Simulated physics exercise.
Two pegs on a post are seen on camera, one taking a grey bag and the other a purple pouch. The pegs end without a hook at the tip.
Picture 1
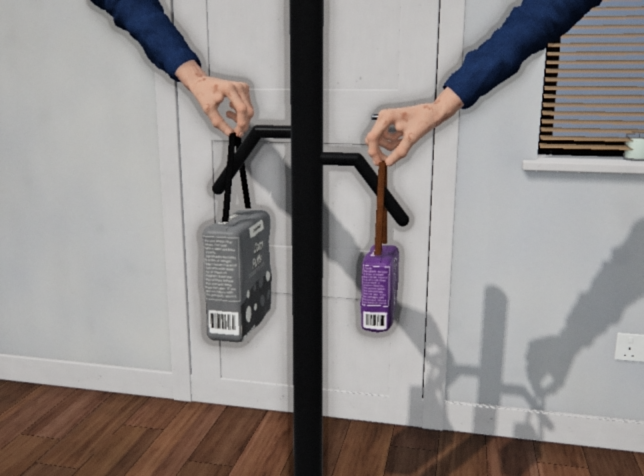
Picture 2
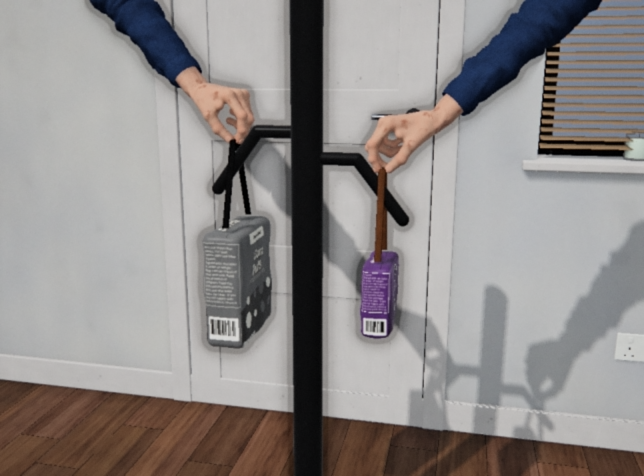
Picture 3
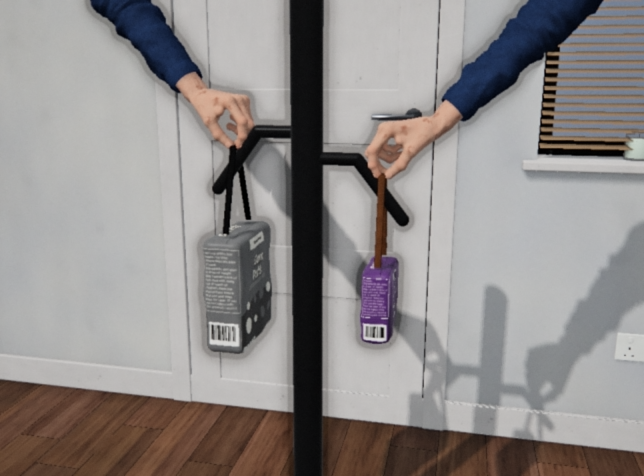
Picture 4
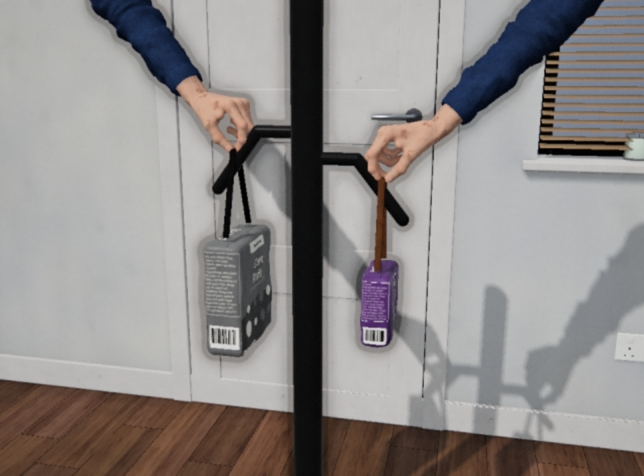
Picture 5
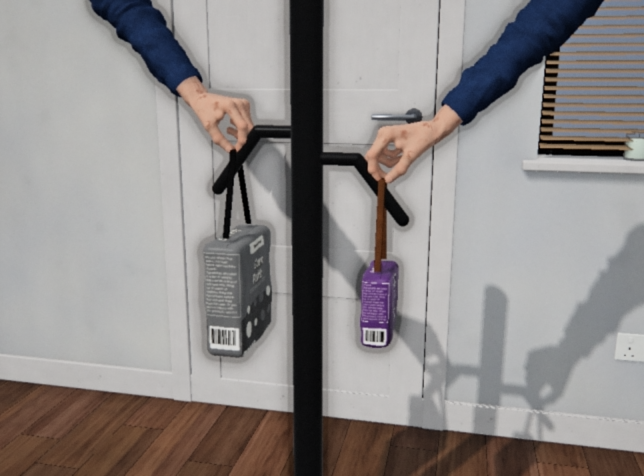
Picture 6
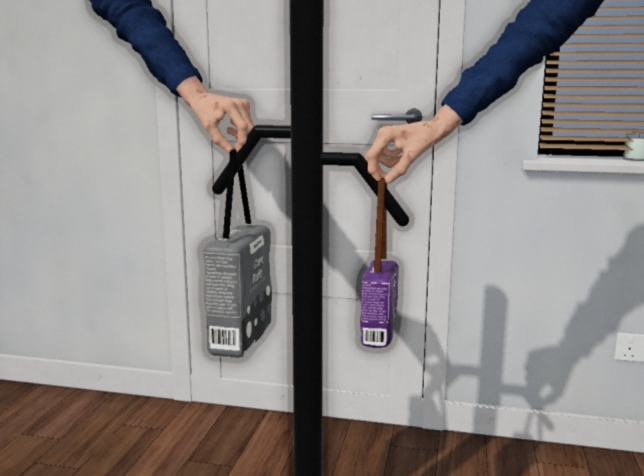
Two hands lowering a grey bag and a purple pouch slightly by their straps beside downward-sloping pegs on a black post.
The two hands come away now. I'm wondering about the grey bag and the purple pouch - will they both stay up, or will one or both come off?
Outcome: The grey bag has fallen; the purple pouch has fallen.
Then, 0.32 s past the final frame, grey bag falling near (243, 427); purple pouch falling near (376, 447).
Then, 0.58 s past the final frame, grey bag on the floor; purple pouch on the floor.
When it is over, grey bag on the floor; purple pouch on the floor. The grey bag comes down and the purple pouch slips off its peg.
